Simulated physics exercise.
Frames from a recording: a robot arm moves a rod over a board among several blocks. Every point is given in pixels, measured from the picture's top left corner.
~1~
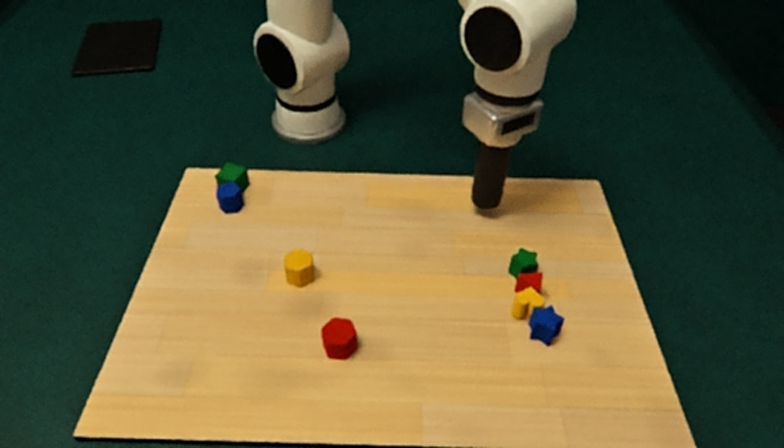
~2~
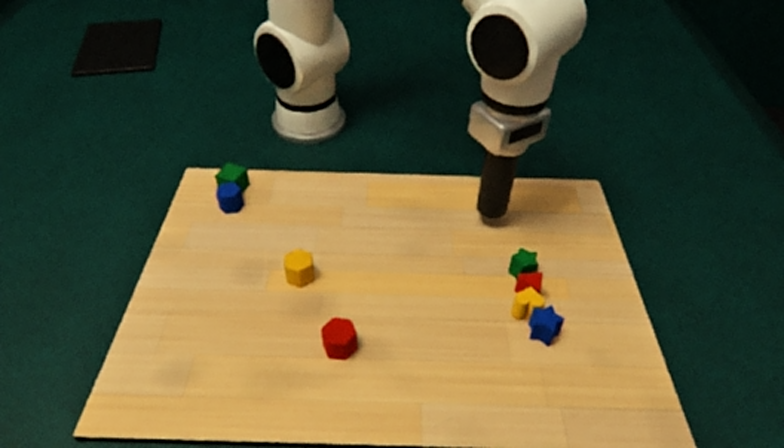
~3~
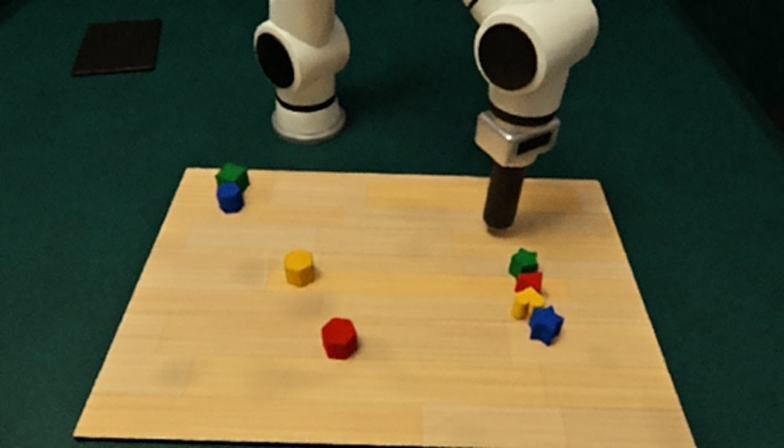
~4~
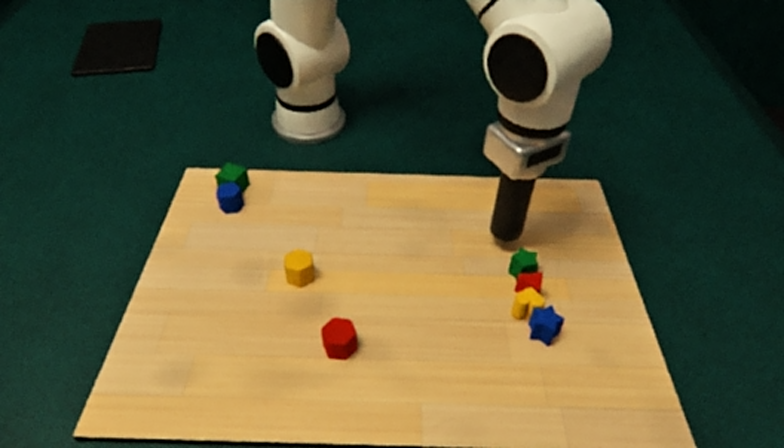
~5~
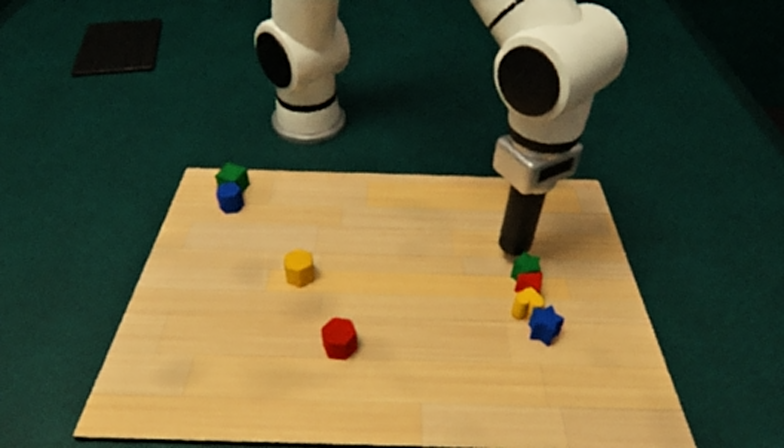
Robot arm moving a dark rod down and slightly right across a wooden board, then nudging a green star-shaped block slightly.
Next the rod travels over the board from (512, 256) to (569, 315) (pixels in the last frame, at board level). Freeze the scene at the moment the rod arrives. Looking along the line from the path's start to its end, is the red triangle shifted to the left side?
No.
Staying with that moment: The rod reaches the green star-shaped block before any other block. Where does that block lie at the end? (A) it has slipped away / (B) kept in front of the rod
Letter B.
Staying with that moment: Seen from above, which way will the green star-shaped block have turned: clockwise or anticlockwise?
From above, the green star-shaped block will be seen to turn clockwise.
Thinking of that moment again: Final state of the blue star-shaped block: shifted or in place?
The answer is that it is displaced.
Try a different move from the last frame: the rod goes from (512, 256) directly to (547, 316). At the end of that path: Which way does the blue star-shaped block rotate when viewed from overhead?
From overhead, the rotation is clockwise.
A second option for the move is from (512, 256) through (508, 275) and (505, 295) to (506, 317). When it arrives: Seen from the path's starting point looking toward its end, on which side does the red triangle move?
It is pushed towards the left-hand side.
The first path, step by step. One third of the way, rod at (534, 264); green star-shaped block at (547, 283); yellow heart block at (528, 301); red triangle at (549, 299); blue star-shaped block at (550, 323), turned 10° clockwise.
Two thirds of the way, rod at (553, 284); green star-shaped block at (564, 303), turned 25° clockwise; yellow heart block at (528, 302); red triangle at (560, 320), turned 25° clockwise; blue star-shaped block at (554, 339), turned 55° clockwise.
At the end, rod at (574, 304); green star-shaped block at (581, 324), turned 50° clockwise; yellow heart block at (528, 302); red triangle at (568, 337), turned 50° clockwise; blue star-shaped block at (550, 350), turned 85° clockwise.
